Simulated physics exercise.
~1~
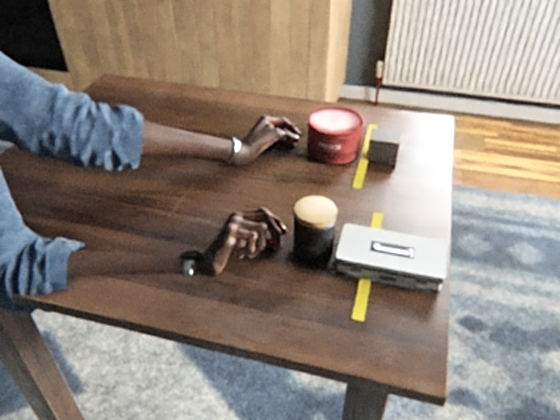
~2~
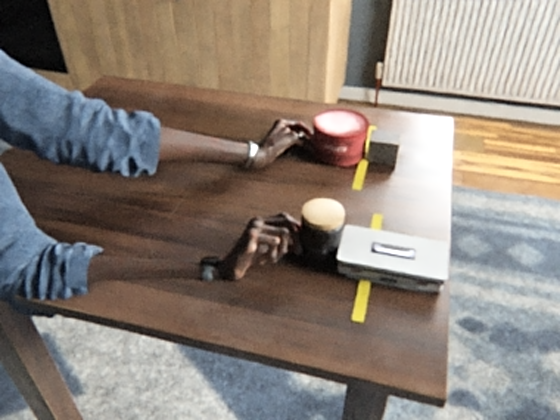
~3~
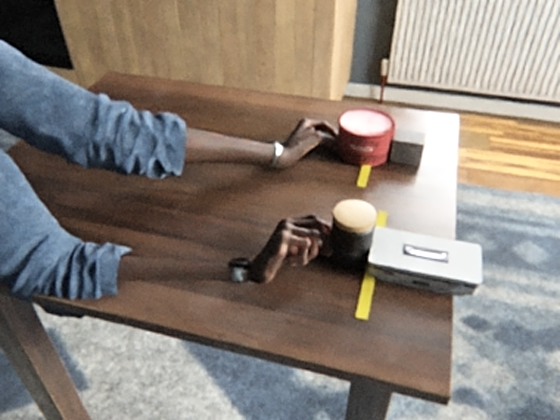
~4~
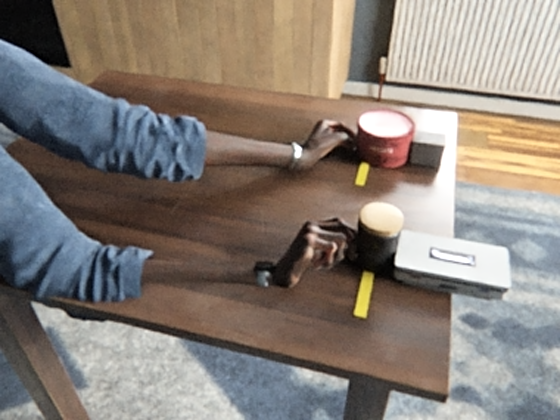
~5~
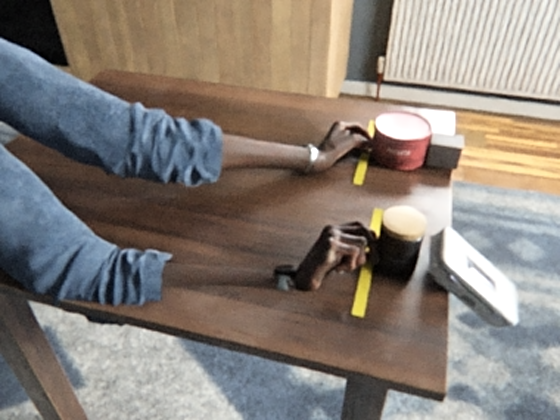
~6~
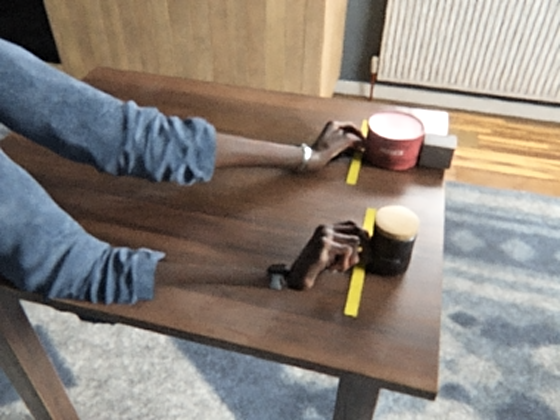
On a dark wooden table beside a pale radiator, two hands in rolled blue sleeves rest behind a red tub and a black jar with a light top. Strips of yellow tape mark the tabletop near a grey block and a white case. The fingertips nudge the tub and jar to the right, and the block and case slide along ahead of them. The case juts farther over the table's end, then tilts and tips off, dropping out of view. The hands stop near the tape, with the jar upright and the tub and block still on the table.
